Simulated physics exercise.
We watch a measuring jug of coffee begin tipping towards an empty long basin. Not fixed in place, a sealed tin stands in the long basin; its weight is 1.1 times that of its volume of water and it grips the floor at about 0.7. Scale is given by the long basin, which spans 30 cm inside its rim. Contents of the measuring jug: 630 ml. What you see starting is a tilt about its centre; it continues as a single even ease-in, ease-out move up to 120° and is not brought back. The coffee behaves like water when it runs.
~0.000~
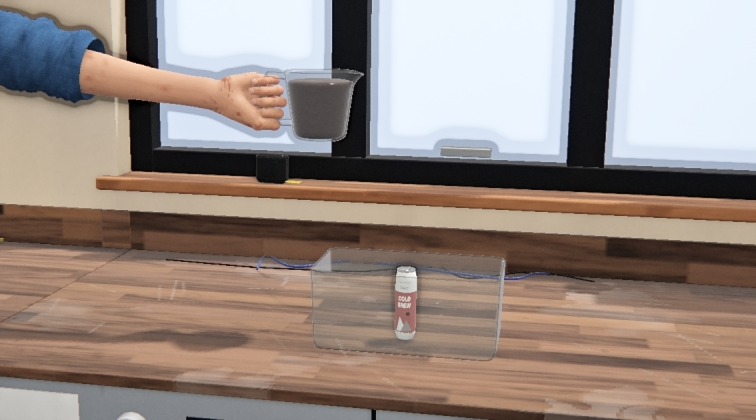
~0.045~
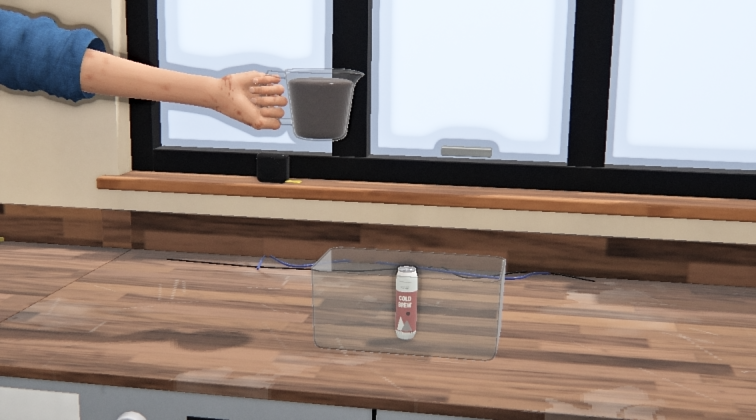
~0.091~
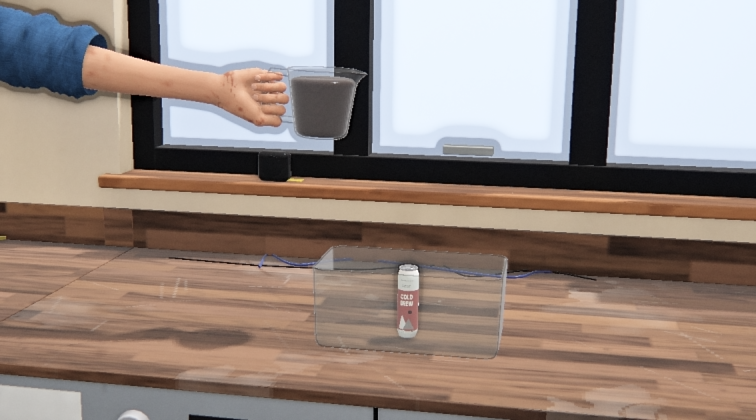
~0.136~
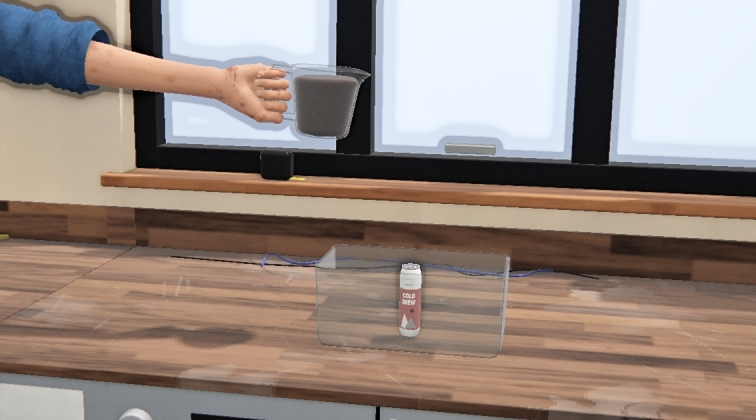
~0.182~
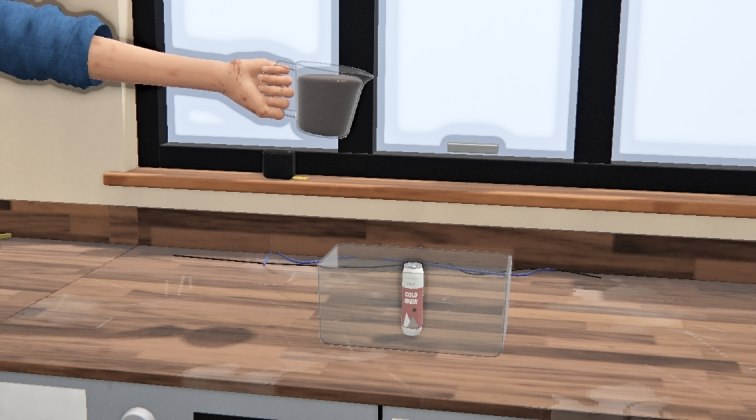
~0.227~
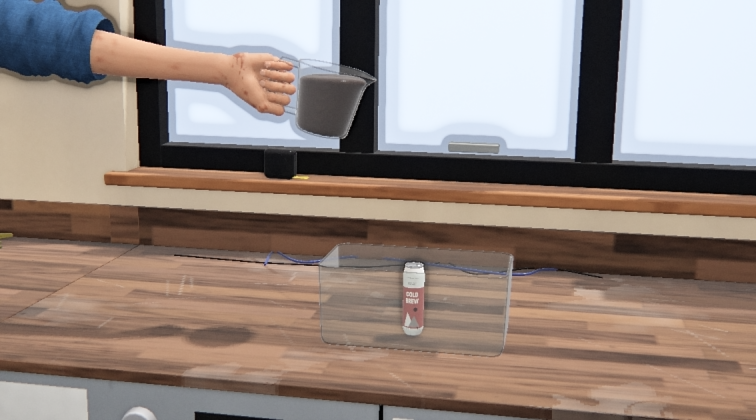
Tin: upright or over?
It stays vertical.
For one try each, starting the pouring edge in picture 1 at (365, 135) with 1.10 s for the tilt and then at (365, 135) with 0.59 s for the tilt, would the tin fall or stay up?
First it tips over; then it tips over.
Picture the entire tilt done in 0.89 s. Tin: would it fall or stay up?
In that case the tin overturns.
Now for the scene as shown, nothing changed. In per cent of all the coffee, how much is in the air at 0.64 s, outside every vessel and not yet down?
Near 32 per cent of it all.
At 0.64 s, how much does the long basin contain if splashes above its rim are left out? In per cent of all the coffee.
The basin holds roughly 5 in a hundred parts at that moment.
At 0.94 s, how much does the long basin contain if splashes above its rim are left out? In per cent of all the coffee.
Close to 68 in a hundred.
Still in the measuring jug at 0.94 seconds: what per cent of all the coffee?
Close to 6 percent of the total.
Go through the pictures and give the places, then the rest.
In the first frame, it leans 0°; its right rim is at (363, 74); the coffee meets the walls at (290, 80) and (353, 82); the long basin's rim runs from (321, 260) to (502, 271); the tin's top is at (406, 272).
In the second frame, it leans 1°; its right rim is at (364, 74); the coffee meets the walls at (290, 80) and (354, 82).
In the third frame, it leans 2°; its right rim is at (367, 73); the coffee meets the walls at (293, 78) and (356, 81).
In the fourth frame, it leans 4°; its right rim is at (370, 74); the coffee meets the walls at (296, 77) and (359, 81).
In the fifth frame, it leans 8°; its right rim is at (374, 76); the coffee meets the walls at (300, 76) and (364, 80).
In the sixth frame, it leans 12°; its right rim is at (377, 80); the coffee meets the walls at (302, 77) and (368, 81).
Then, 0.64 s in, the tilt is 75° and 64 per cent is still to pour; the tin stands where it began.
Then, 0.94 s in, the tilt is 114° and 6 per cent is still to pour; the tin stands where it began.
Then, 1.26 s in, the tilt is 120° and 0 per cent is still to pour; the tin stands where it began.
Then, 1.60 s in, the tilt is 120° and 0 per cent is still to pour; the tin stands 1 cm from where it began.
Finally, the tin stands 1 cm from where it began.
